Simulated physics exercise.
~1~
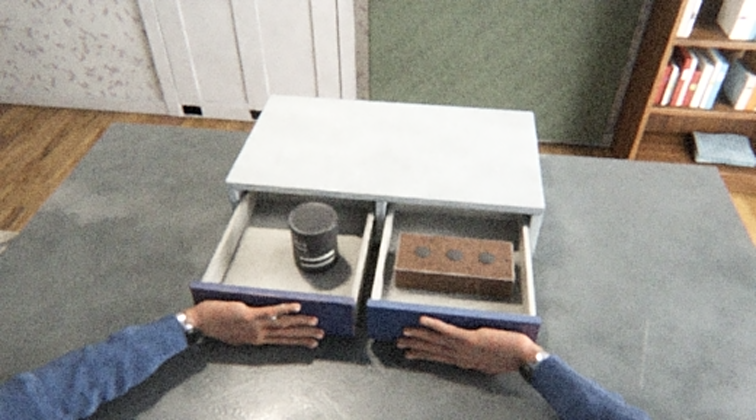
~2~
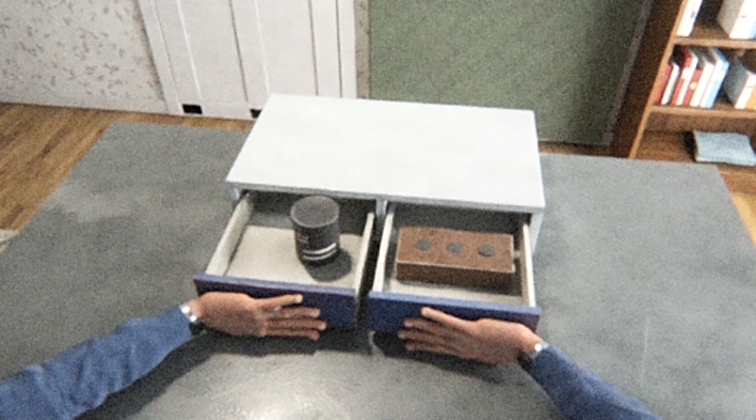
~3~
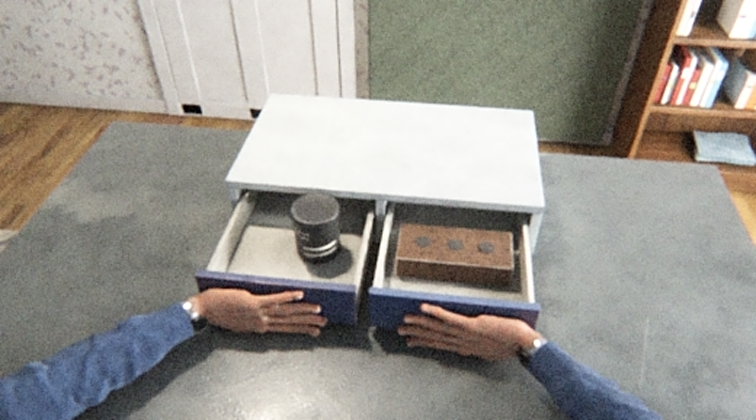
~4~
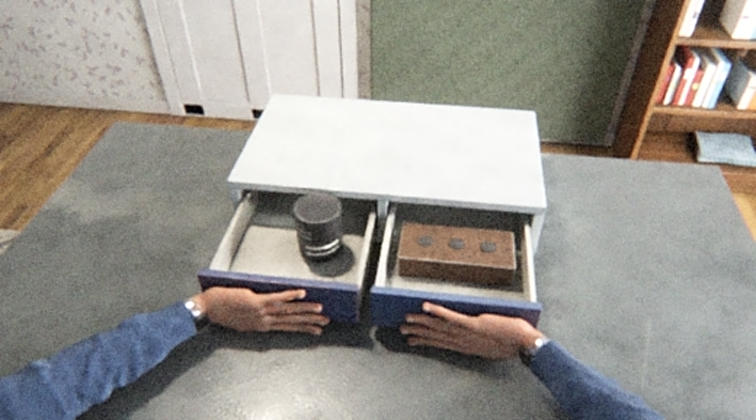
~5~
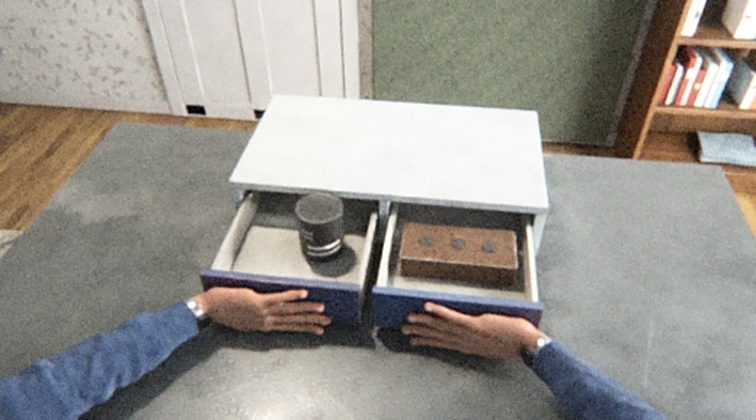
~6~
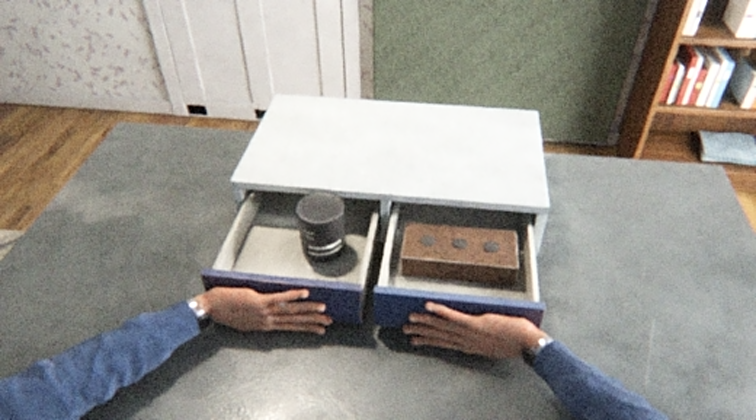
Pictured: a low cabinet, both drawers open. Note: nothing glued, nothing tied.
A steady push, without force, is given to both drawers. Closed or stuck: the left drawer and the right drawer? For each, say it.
Left drawer sticks, right drawer slides shut.
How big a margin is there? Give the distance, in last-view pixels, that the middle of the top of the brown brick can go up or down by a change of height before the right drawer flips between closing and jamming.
Roughly 12 pixels, upward.
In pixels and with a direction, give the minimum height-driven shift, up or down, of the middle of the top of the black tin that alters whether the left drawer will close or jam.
About 12 pixels, down.
Then, 0.46 s later than the last frame, left drawer starting in; right drawer starting in.
Then, 0.76 s later than the last frame, left drawer about half in; right drawer about half in.
When it is over, the left drawer jams; the right drawer closes.
